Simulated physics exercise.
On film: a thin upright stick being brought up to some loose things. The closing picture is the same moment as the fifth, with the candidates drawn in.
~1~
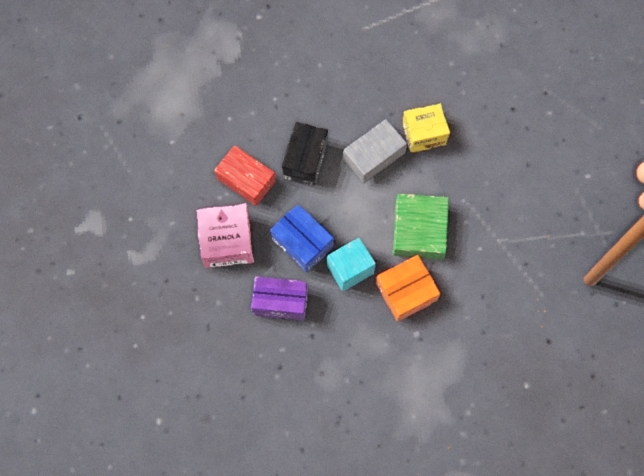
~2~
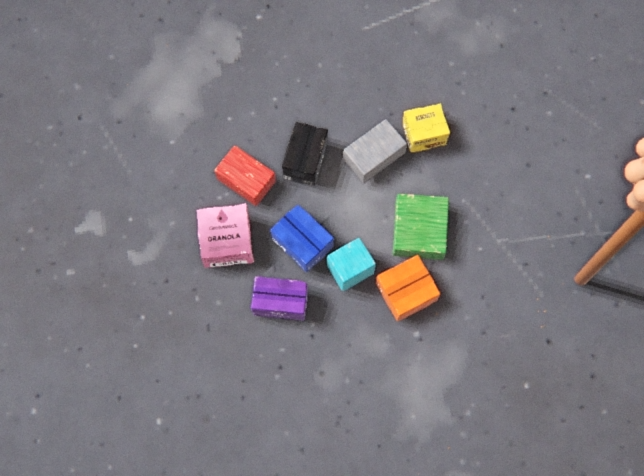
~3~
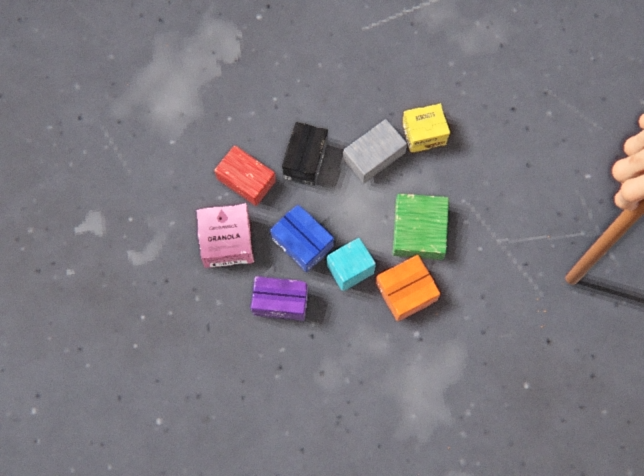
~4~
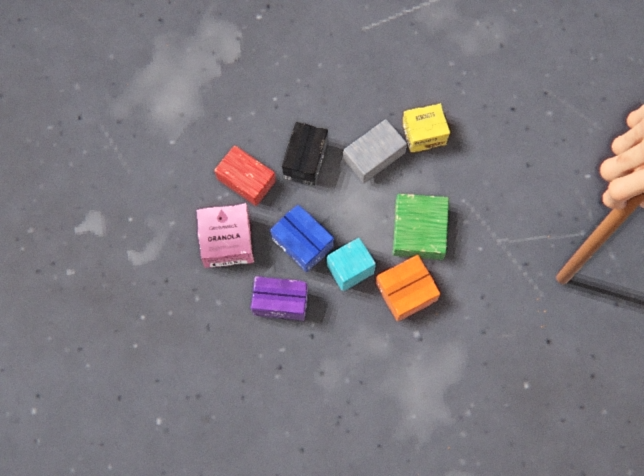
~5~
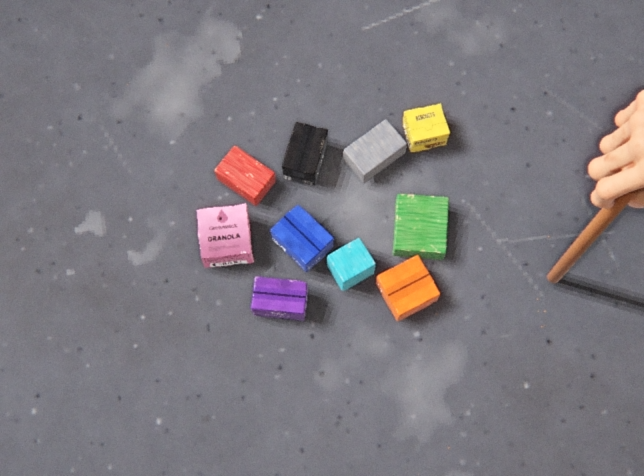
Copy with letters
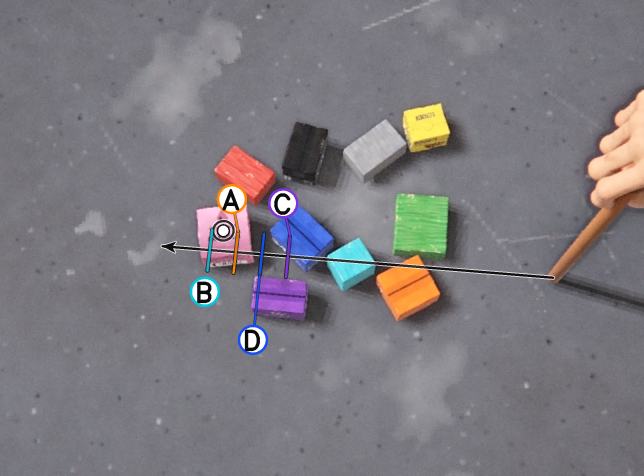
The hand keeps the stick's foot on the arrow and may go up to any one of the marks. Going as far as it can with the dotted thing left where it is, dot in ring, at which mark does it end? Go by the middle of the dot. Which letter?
D.
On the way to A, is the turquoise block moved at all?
Yes.
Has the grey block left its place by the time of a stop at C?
No.
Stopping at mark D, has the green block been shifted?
No.
On the marked copy, A at (236, 252); B at (210, 250); C at (288, 256); D at (262, 254); the arrow from (553, 278) to (163, 246); the white dot at (224, 231).
With D. Early on, foot of the stick (448, 270).
Further on, foot of the stick (344, 261); turquoise block (325, 272); orange box (394, 297).
At the end, foot of the stick (262, 254); blue box (268, 219); turquoise block (313, 280); the dot is still in its ring.
As for the rest, A shifts the dotted thing to (206, 229); B shifts the dotted thing to (189, 219); C keeps the dot in but is short.
